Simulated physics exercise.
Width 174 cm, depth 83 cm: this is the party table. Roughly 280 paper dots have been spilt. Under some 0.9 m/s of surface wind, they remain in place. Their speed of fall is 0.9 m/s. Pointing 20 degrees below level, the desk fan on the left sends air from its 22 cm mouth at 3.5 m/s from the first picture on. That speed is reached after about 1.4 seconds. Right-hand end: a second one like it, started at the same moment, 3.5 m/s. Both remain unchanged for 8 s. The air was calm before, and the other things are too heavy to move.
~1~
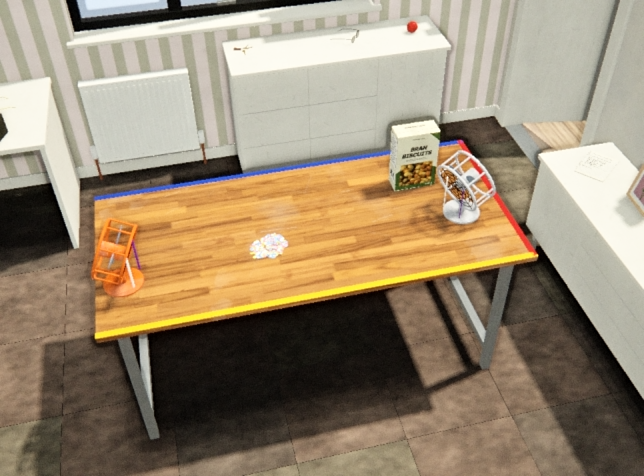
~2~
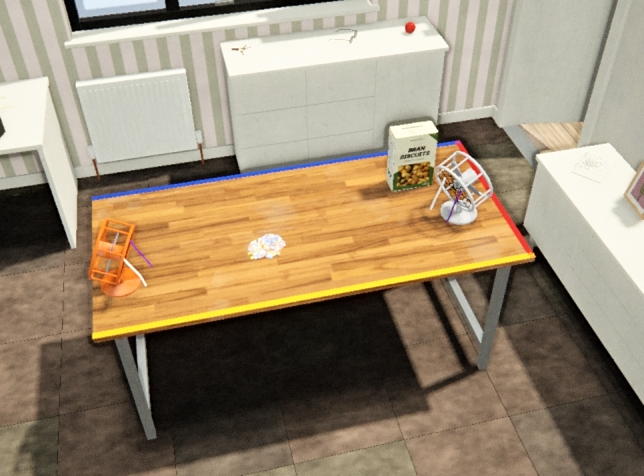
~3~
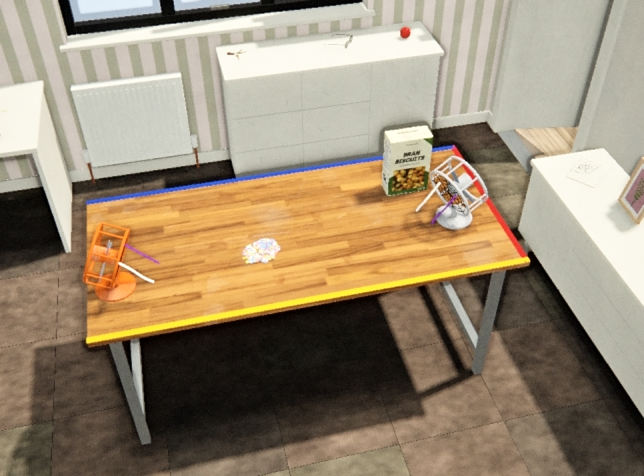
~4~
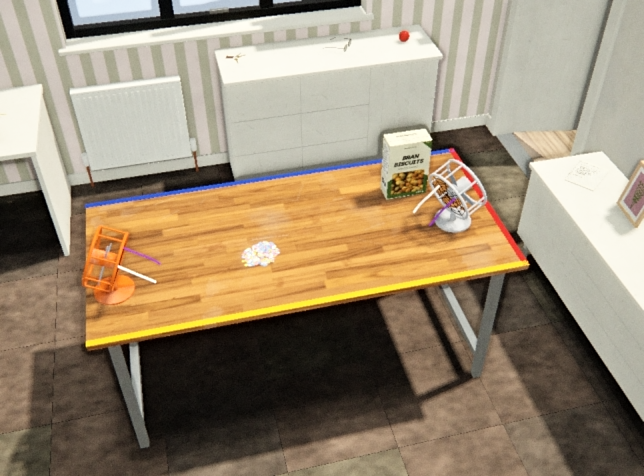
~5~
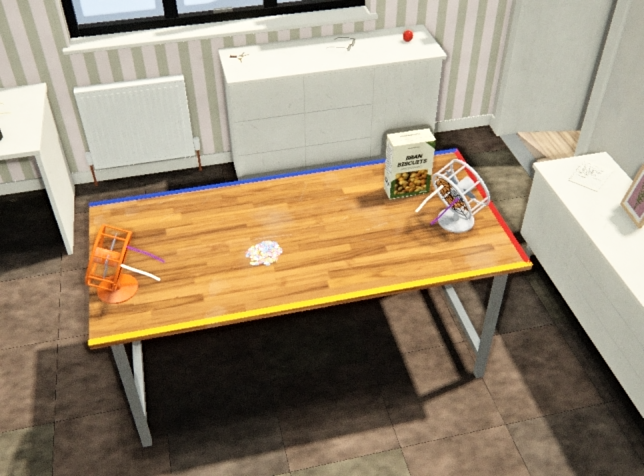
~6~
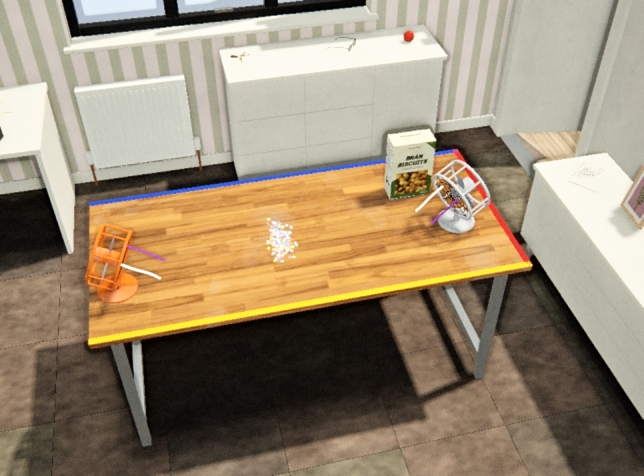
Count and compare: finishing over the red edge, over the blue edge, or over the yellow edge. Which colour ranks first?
It is the blue one.
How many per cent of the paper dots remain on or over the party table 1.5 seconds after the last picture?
About 0 %.
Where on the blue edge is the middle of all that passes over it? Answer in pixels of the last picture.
I'd say roughly (262, 178).
Then, 0.5 s after the last picture the count stands so, 0 % are over the yellow edge, 92 % over the blue edge and 0 % over the red edge.
Then, 1.5 s after the last picture the count stands so, 0 % are over the yellow edge, 100 % over the blue edge and 0 % over the red edge.
Then, 3.3 s after the last picture the count stands so, 0 % are over the yellow edge, 100 % over the blue edge and 0 % over the red edge.
Then, 6.9 s after the last picture, at the end, 0 % are over the yellow edge, 100 % over the blue edge and 0 % over the red edge.
